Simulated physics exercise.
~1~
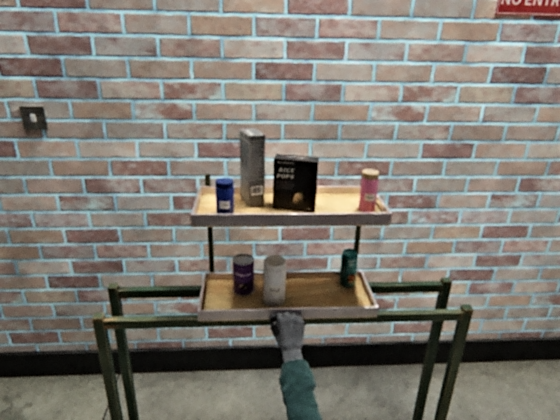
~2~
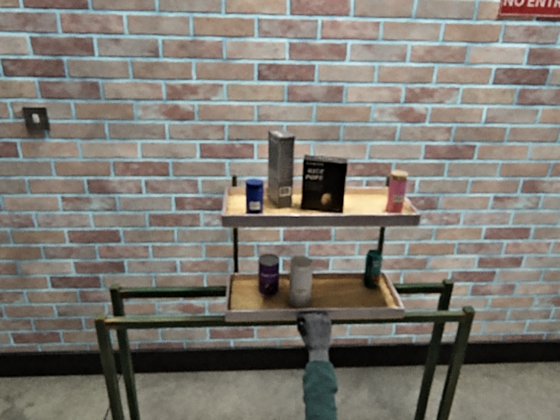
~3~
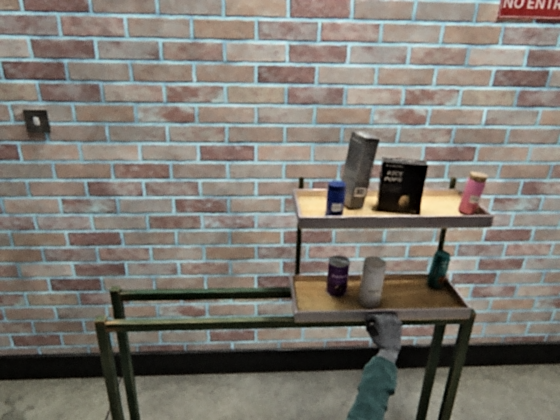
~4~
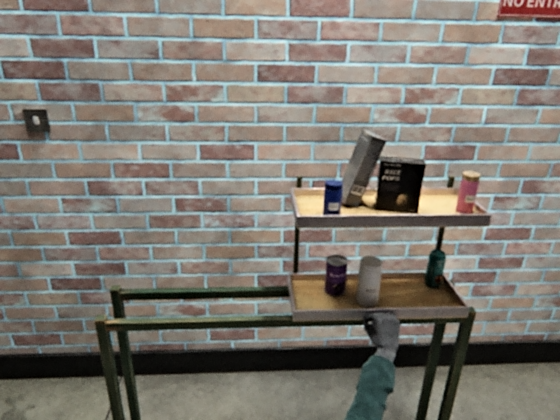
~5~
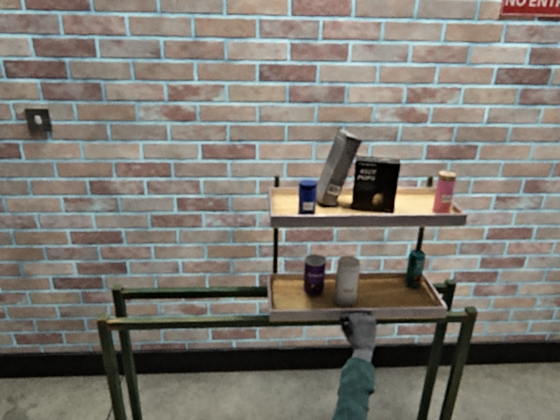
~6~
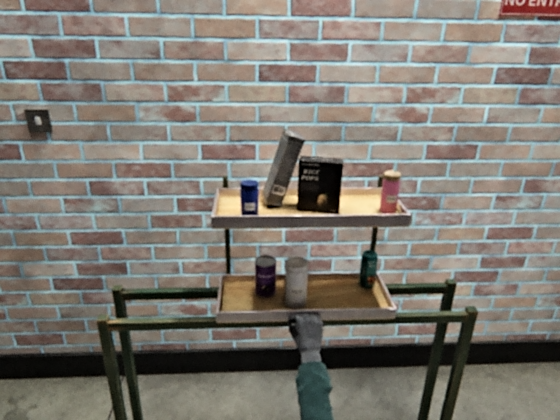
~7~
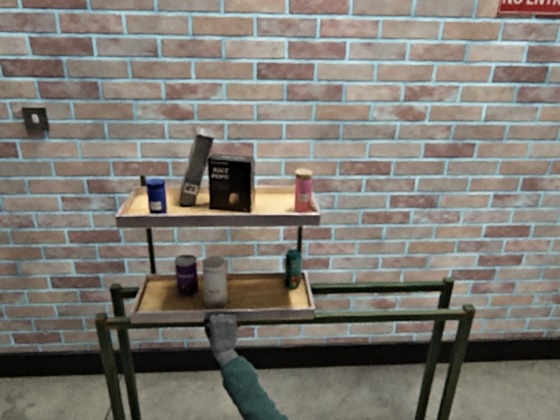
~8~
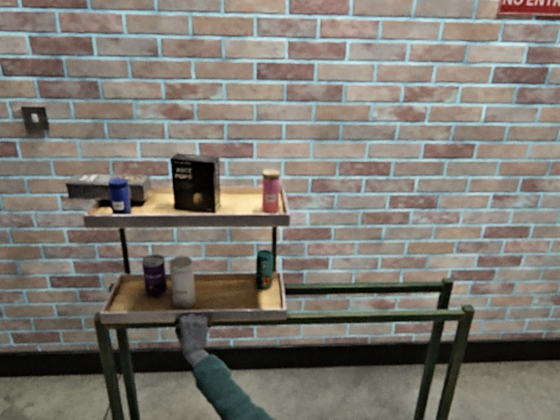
To begin with, a gloved hand holds a two-level wooden tray on a green metal frame before a brick wall, with seven items standing on it. The hand slides the tray right to the end of the frame, and the tall grey packet on the upper level tips toward the black packet. After a brief pause there, the hand draws the tray back left, the grey packet still leaning. The tray travels on to the left end, where the grey packet falls leftward behind the blue shaker. It ends lying on its side, while the other six items remain upright.
